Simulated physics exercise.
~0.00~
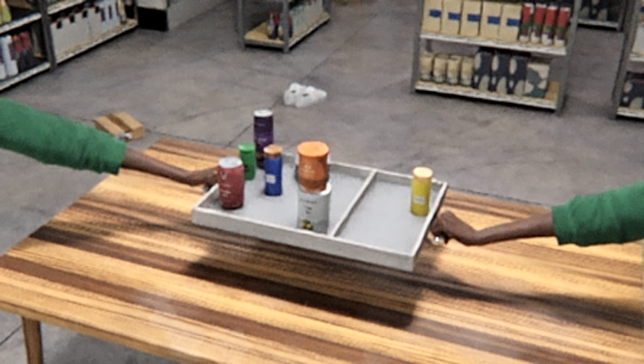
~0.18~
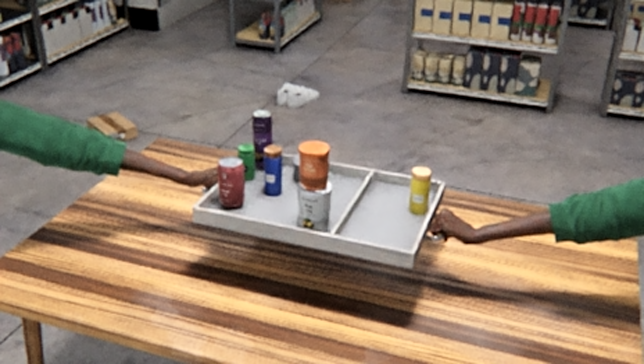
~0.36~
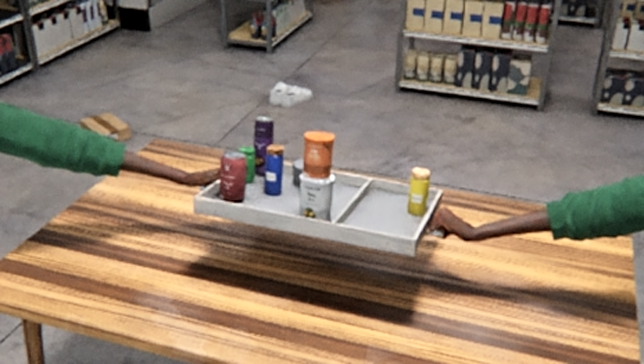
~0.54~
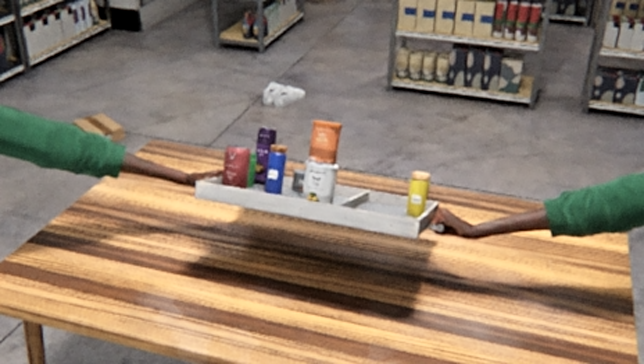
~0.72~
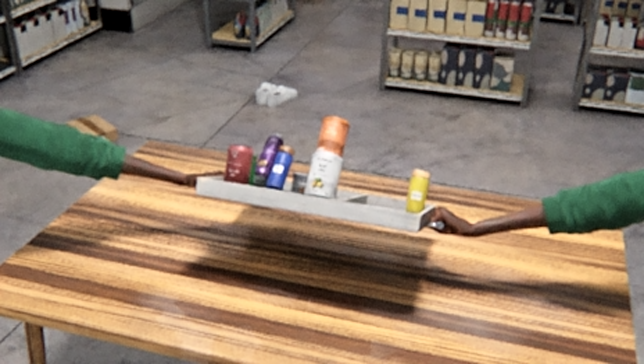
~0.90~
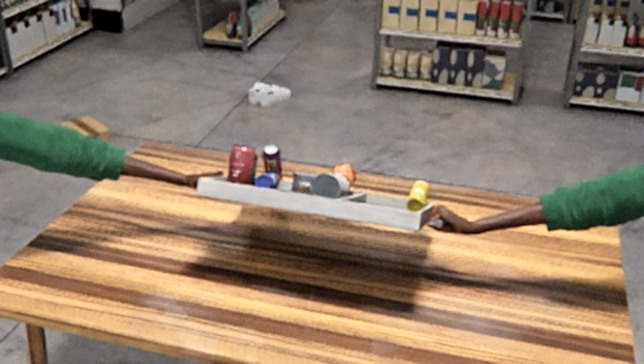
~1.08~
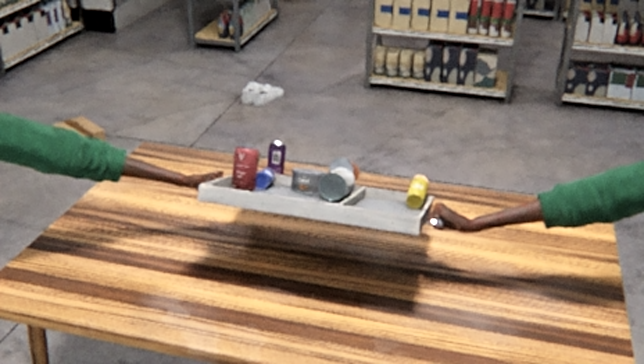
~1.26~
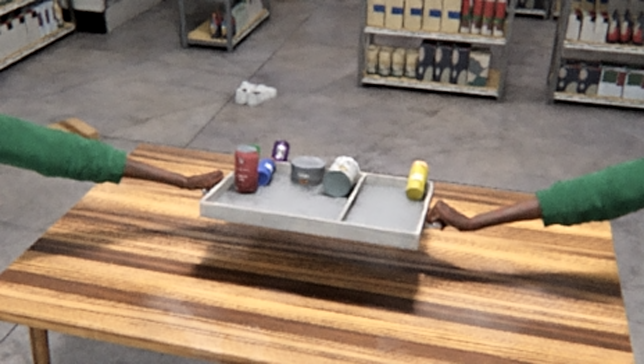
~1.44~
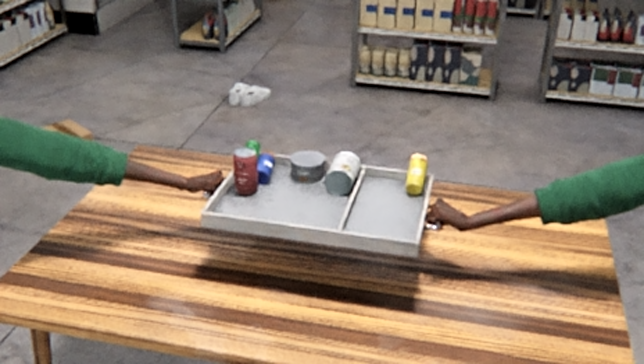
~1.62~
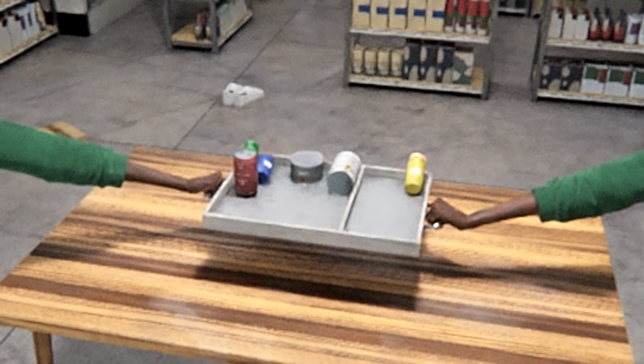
The video shows two hands tilting a divided tray of upright containers away from the viewer above a wooden table, toppling several as the purple can and orange tin leave the tray, then levelling it with the red can upright and the white tin lying down.
